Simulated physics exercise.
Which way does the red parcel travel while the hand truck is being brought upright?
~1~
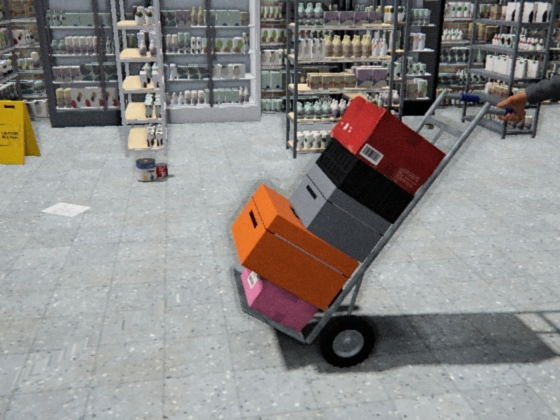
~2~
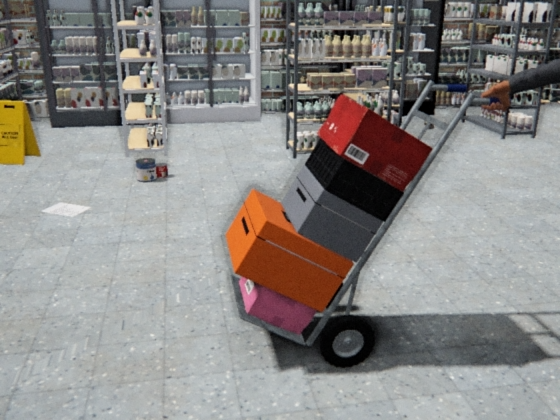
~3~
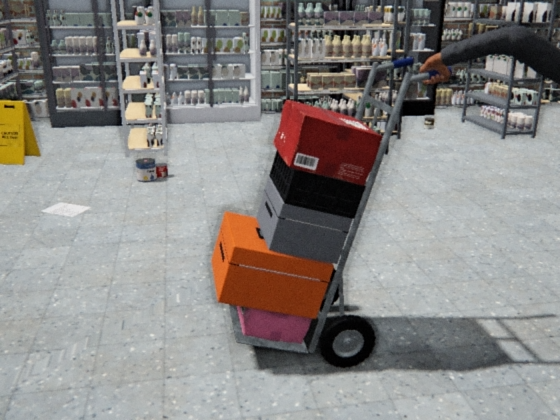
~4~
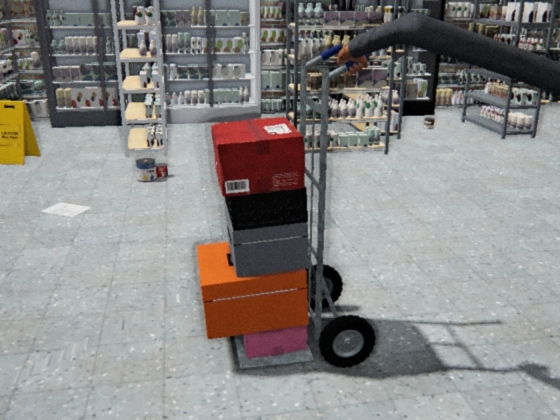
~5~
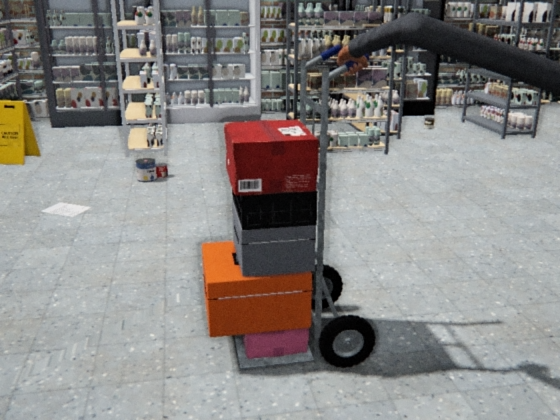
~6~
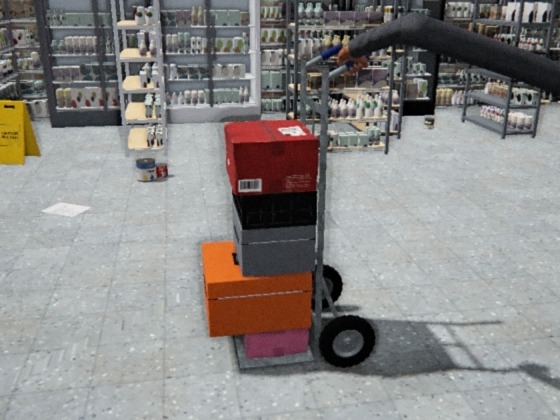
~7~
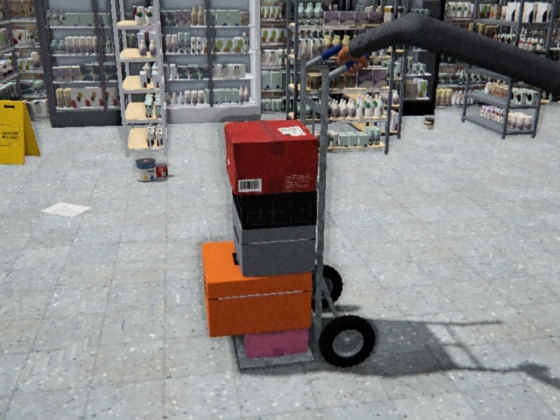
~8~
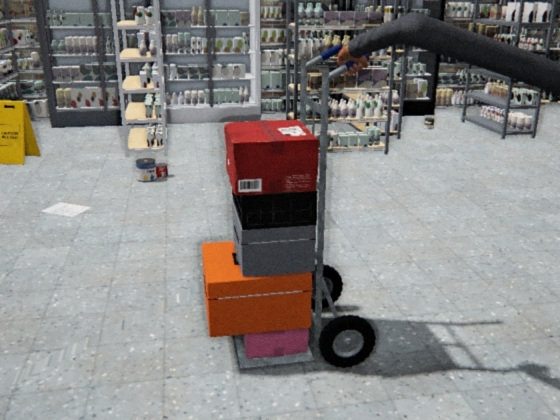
It moves to the left as the truck swings up from its tilted position.
